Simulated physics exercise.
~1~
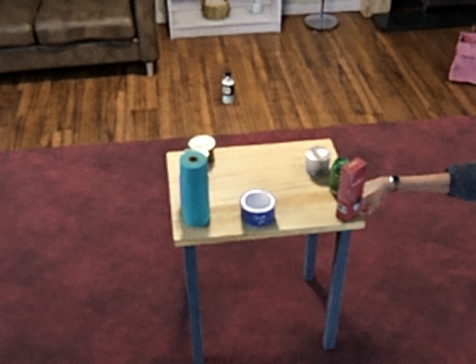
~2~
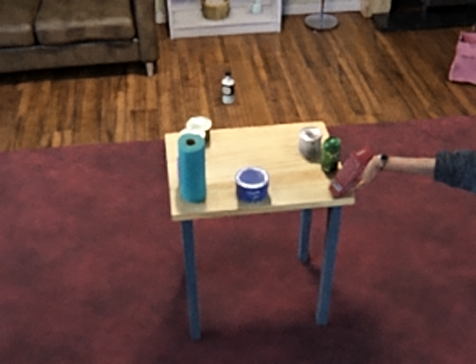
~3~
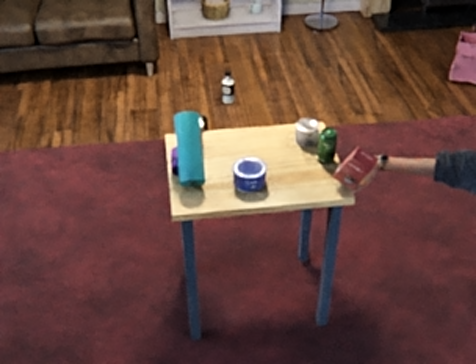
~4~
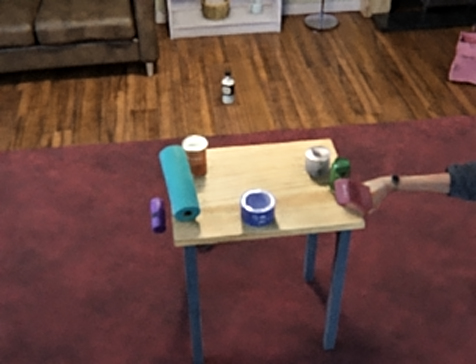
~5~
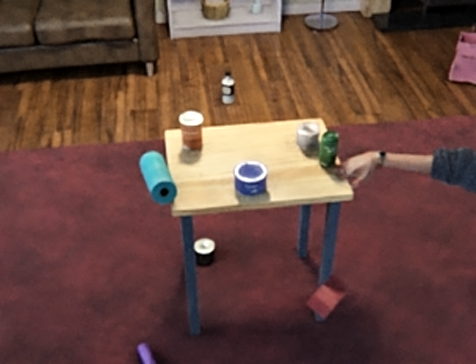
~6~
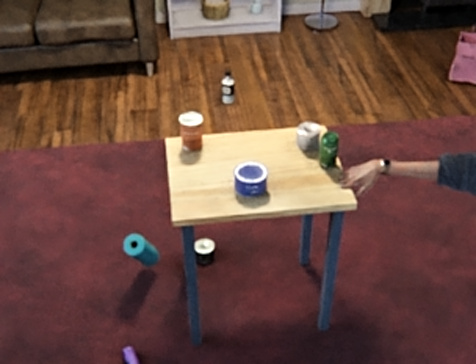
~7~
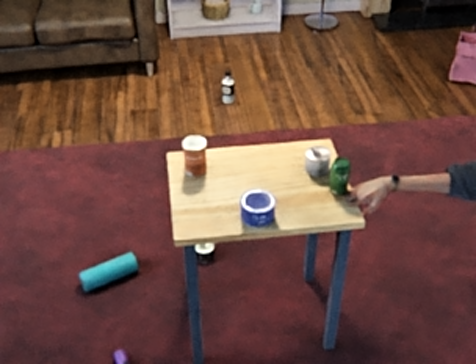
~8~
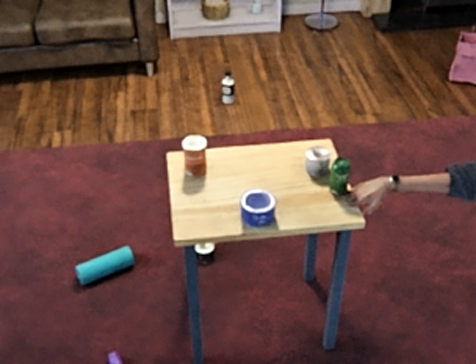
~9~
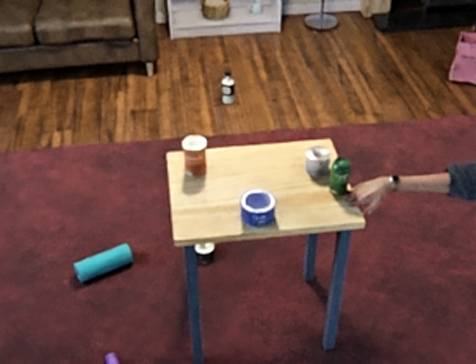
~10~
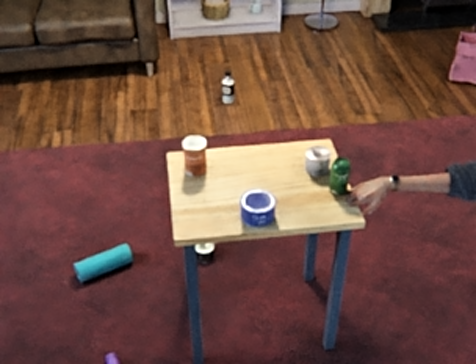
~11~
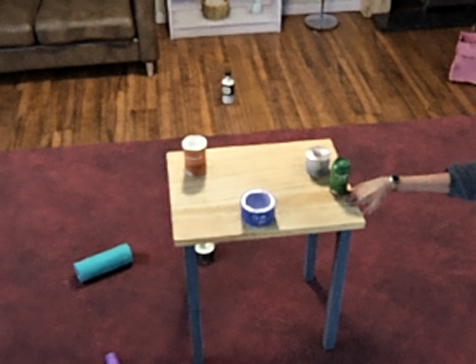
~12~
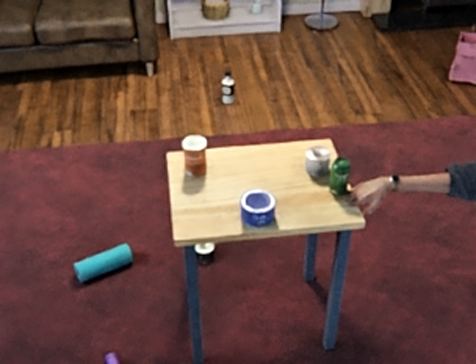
Hand at the right edge of a shifting side table as containers topple and fall, leaving four items standing on top.
